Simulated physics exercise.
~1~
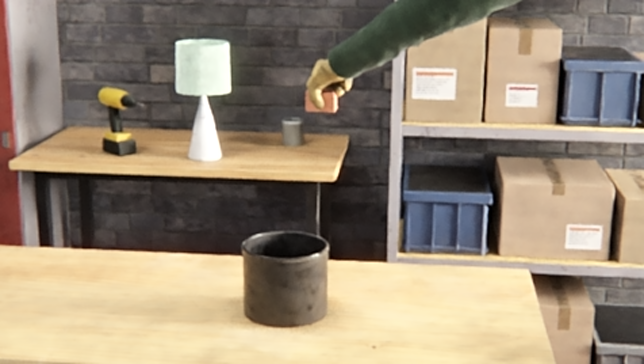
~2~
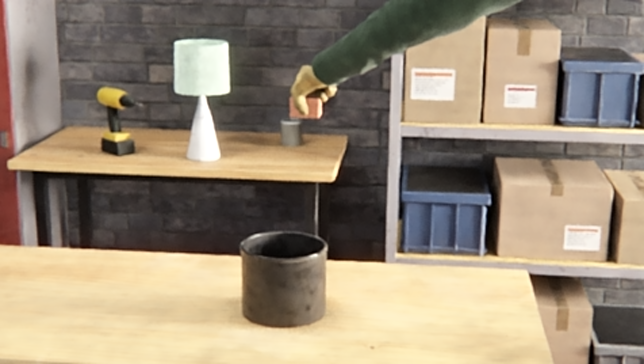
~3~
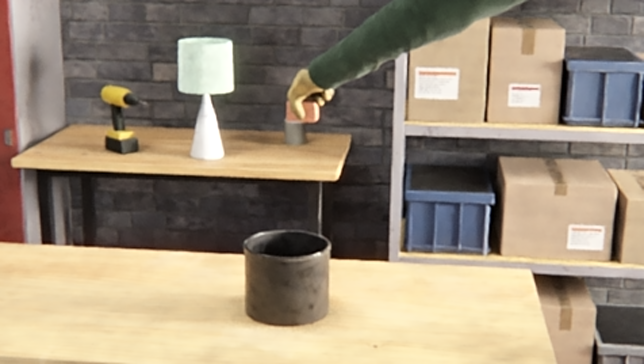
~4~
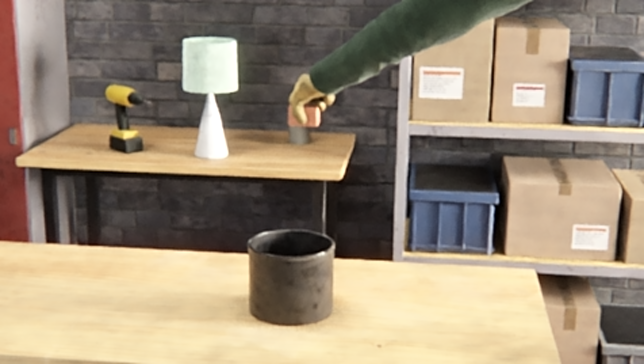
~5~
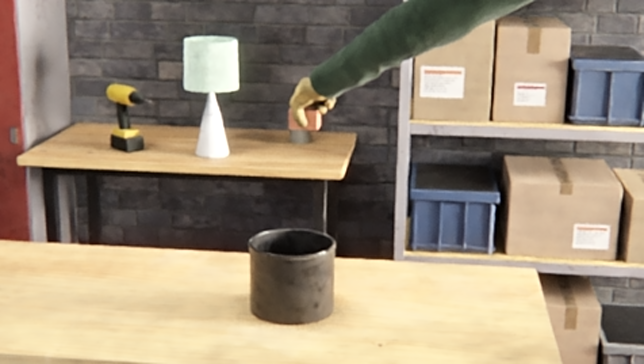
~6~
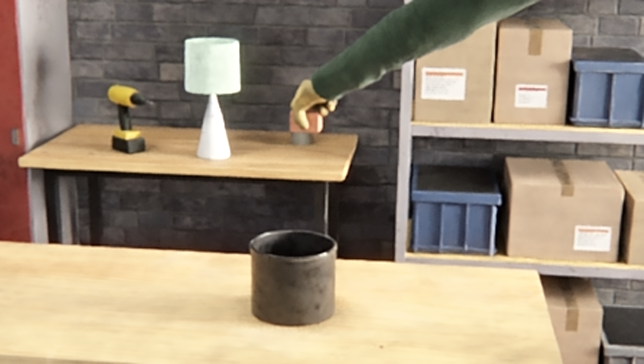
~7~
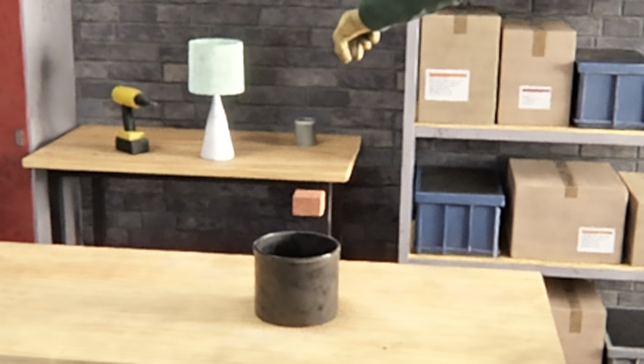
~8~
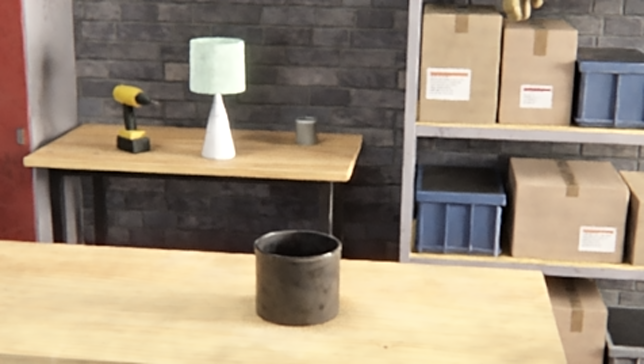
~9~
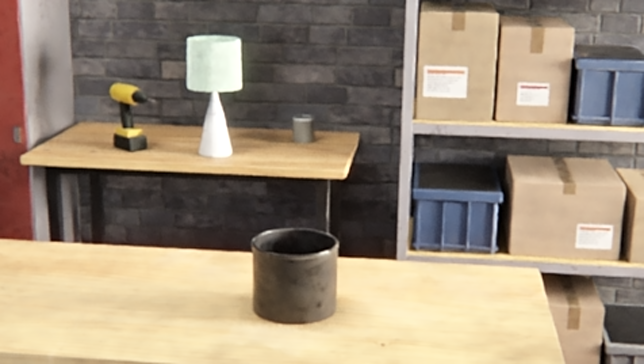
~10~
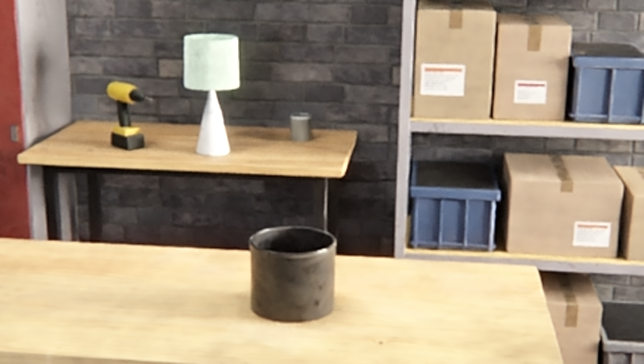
A gloved hand lowers an orange block, releases it above a dark bucket, and it drops inside.
